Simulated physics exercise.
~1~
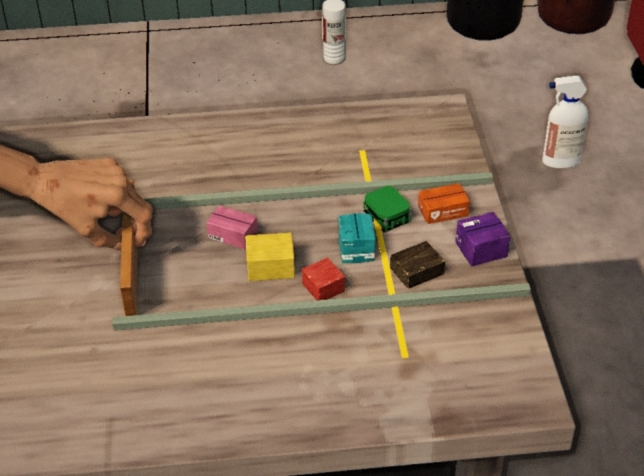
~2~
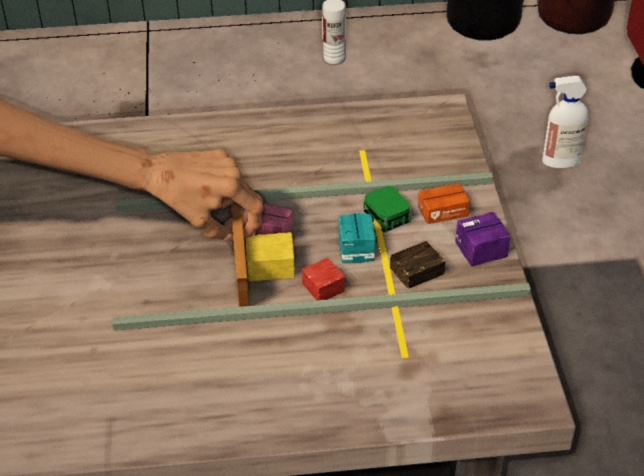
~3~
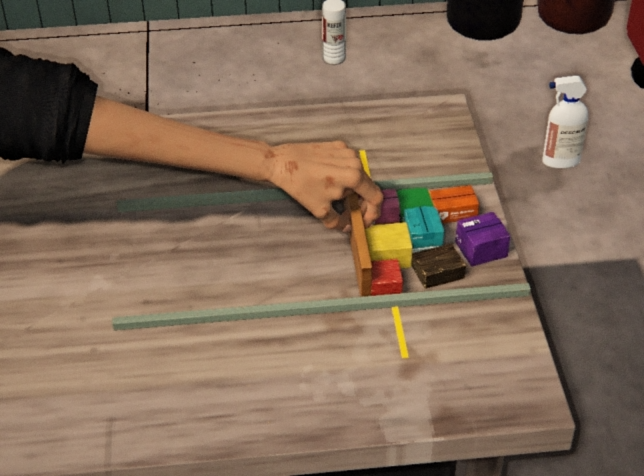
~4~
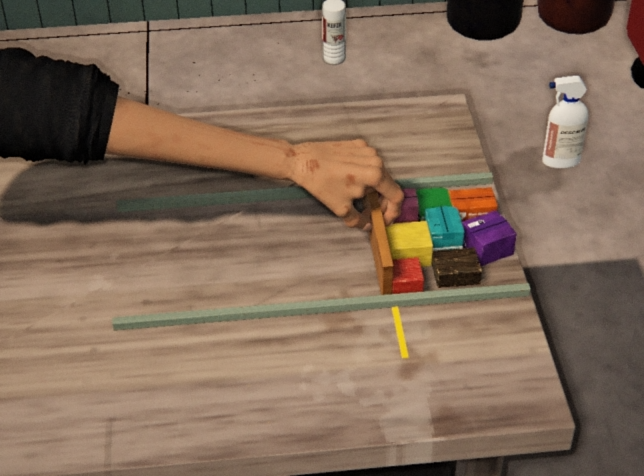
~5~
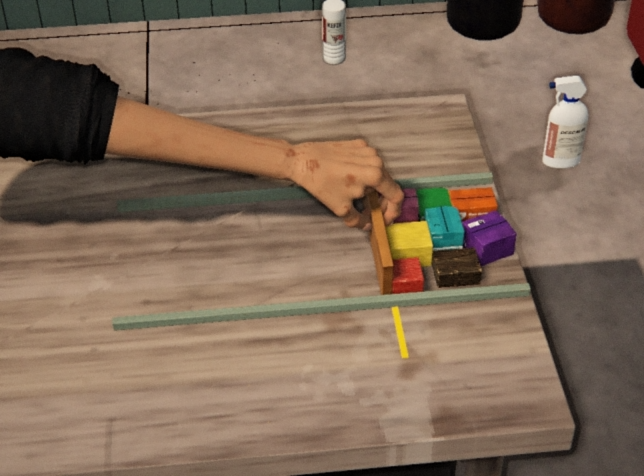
Hand sliding an upright wooden board rightward between green rails, bunching eight colourful small boxes together, then stopping with all still on the table.
